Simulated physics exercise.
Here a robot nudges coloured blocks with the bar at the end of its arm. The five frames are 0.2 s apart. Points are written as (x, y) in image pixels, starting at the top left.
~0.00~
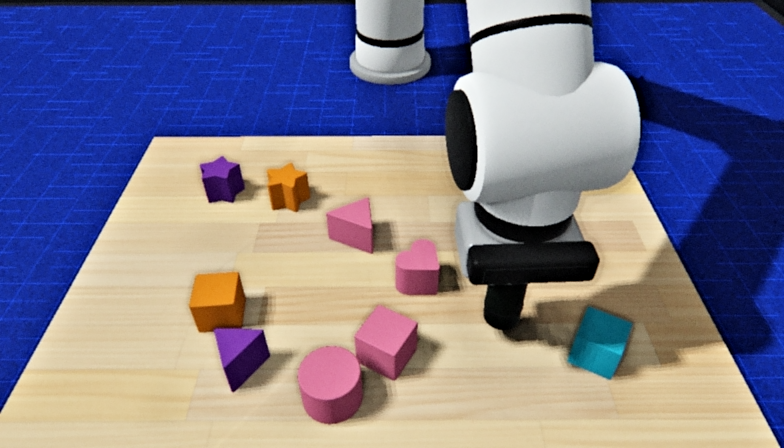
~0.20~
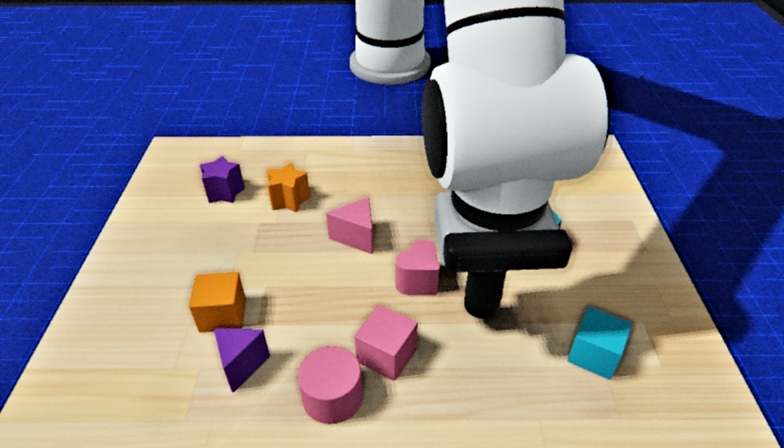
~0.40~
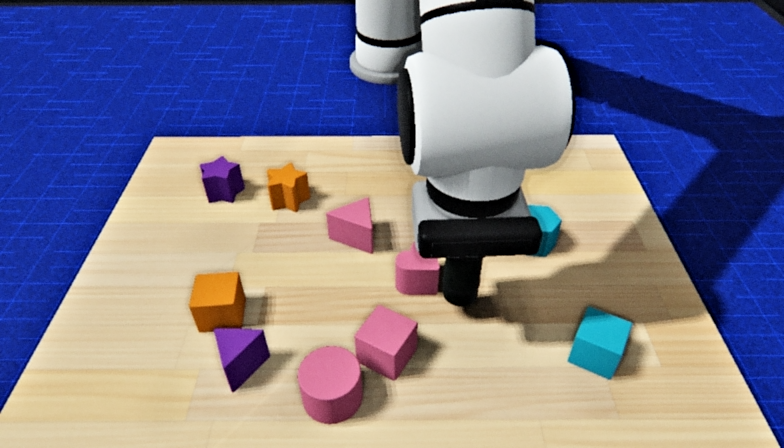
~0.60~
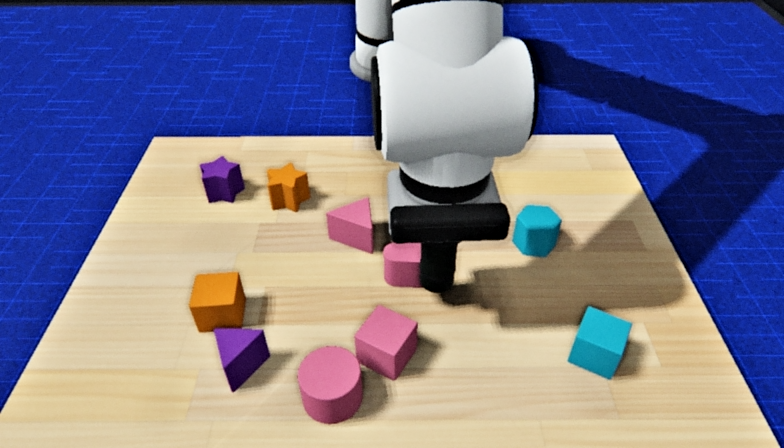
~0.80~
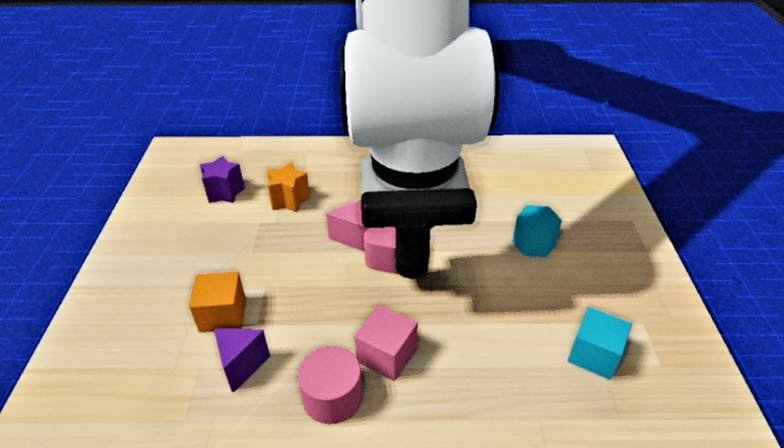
Robot arm sweeping its black bar leftward across a wooden board, nudging the pink heart block toward the pink triangle.
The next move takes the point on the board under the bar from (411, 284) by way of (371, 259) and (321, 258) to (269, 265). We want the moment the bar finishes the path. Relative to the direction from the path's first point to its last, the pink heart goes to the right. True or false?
True
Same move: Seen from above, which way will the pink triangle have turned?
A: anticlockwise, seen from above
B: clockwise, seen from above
My answer is option B.
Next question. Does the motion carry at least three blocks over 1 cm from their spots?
Answer: No.
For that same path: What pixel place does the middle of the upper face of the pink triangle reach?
Most likely (314, 187).
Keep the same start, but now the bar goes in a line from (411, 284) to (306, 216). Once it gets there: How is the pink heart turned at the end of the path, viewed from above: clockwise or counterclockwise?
Counterclockwise rotation.
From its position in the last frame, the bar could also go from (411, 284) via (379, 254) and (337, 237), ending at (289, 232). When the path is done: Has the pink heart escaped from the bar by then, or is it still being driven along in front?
As far as I can tell, the pink heart is still leading the way in front of the bar.
The first path, step by step. One third of the way, bar (369, 243); pink triangle (328, 194), turned 55° clockwise; pink heart (340, 216), turned 30° anticlockwise.
Two thirds of the way, bar (319, 243); pink triangle (314, 187), turned 85° clockwise; pink heart (303, 209).
At the end, bar (266, 249); orange square unmoved; pink triangle (314, 187), turned 85° clockwise; pink heart (298, 208), turned 30° clockwise.
